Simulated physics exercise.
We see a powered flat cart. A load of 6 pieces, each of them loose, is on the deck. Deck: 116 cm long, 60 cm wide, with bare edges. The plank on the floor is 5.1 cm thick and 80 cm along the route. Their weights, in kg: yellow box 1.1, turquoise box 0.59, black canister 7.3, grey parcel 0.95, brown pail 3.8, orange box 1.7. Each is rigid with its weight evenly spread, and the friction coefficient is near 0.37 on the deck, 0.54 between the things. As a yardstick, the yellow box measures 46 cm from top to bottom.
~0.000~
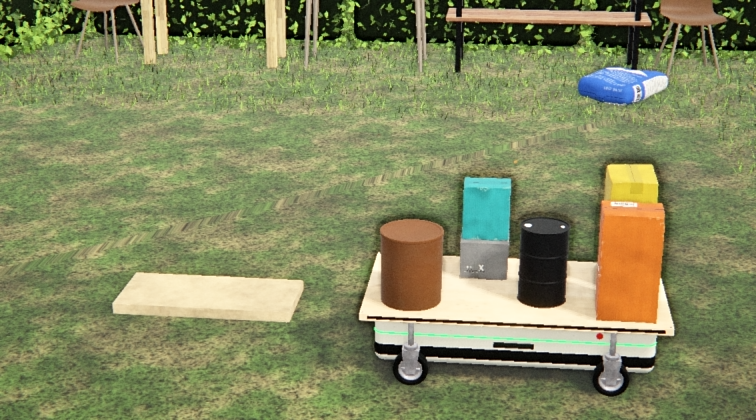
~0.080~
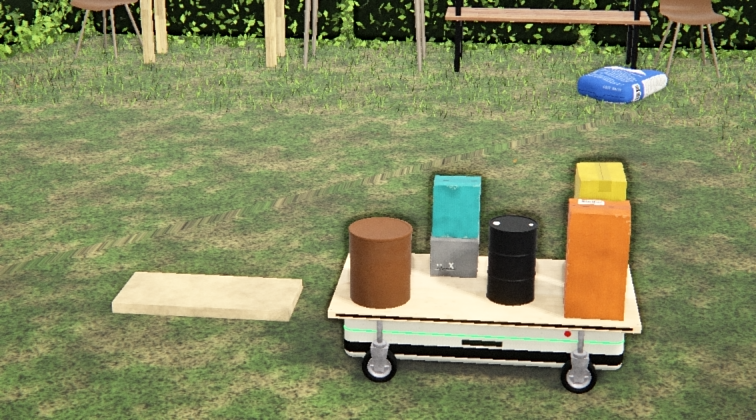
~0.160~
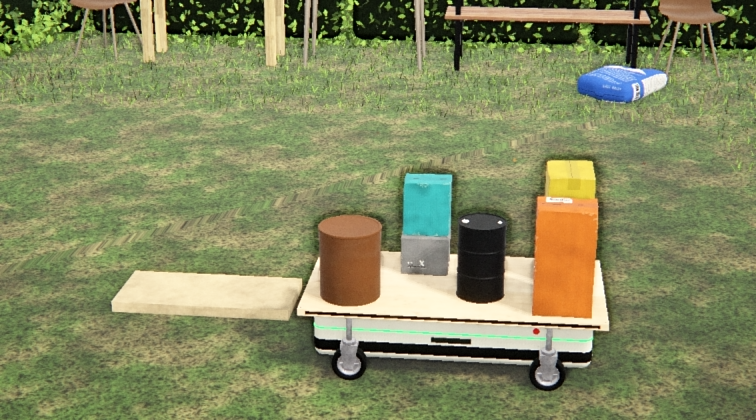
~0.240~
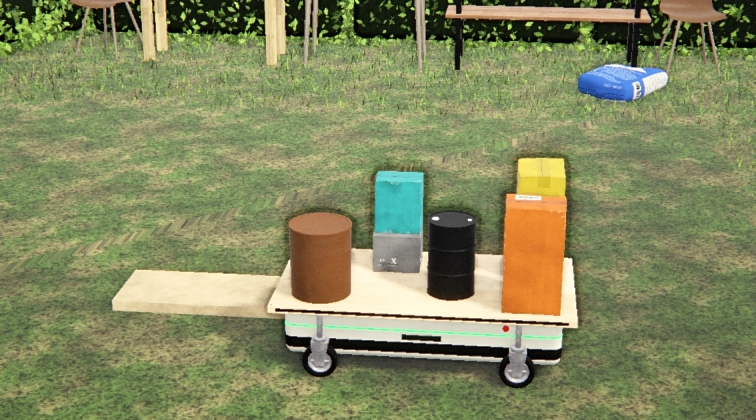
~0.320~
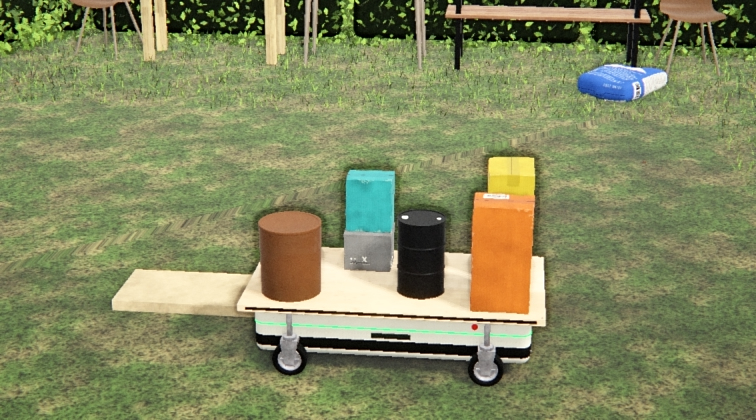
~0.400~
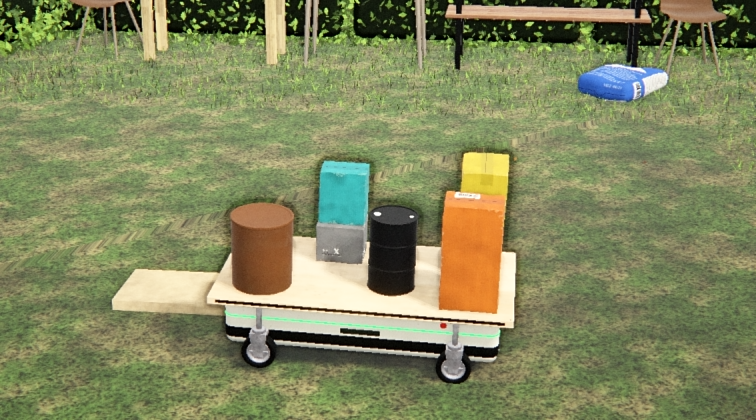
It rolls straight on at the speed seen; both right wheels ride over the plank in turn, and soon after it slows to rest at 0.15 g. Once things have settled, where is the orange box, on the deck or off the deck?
The orange box gets thrown off.
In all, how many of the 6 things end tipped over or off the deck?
3 of them.
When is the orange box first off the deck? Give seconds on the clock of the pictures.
At about 1.3 s.
By 1.00 s, cart 150 cm along; orange box tilted 11° near (236, 237); turquoise box tilted 35°; yellow box tilted 11°.
By 1.30 s, cart 195 cm along; orange box now off the deck; turquoise box on its side; yellow box tilted 37°.
By 1.80 s, cart 267 cm along; yellow box on its side; turquoise box on its side; brown pail 3 cm from its spot.
When it is over (3.1 s), off the deck, orange box; lying over on the deck, yellow box and turquoise box; the other 3 within 10 cm of the start.
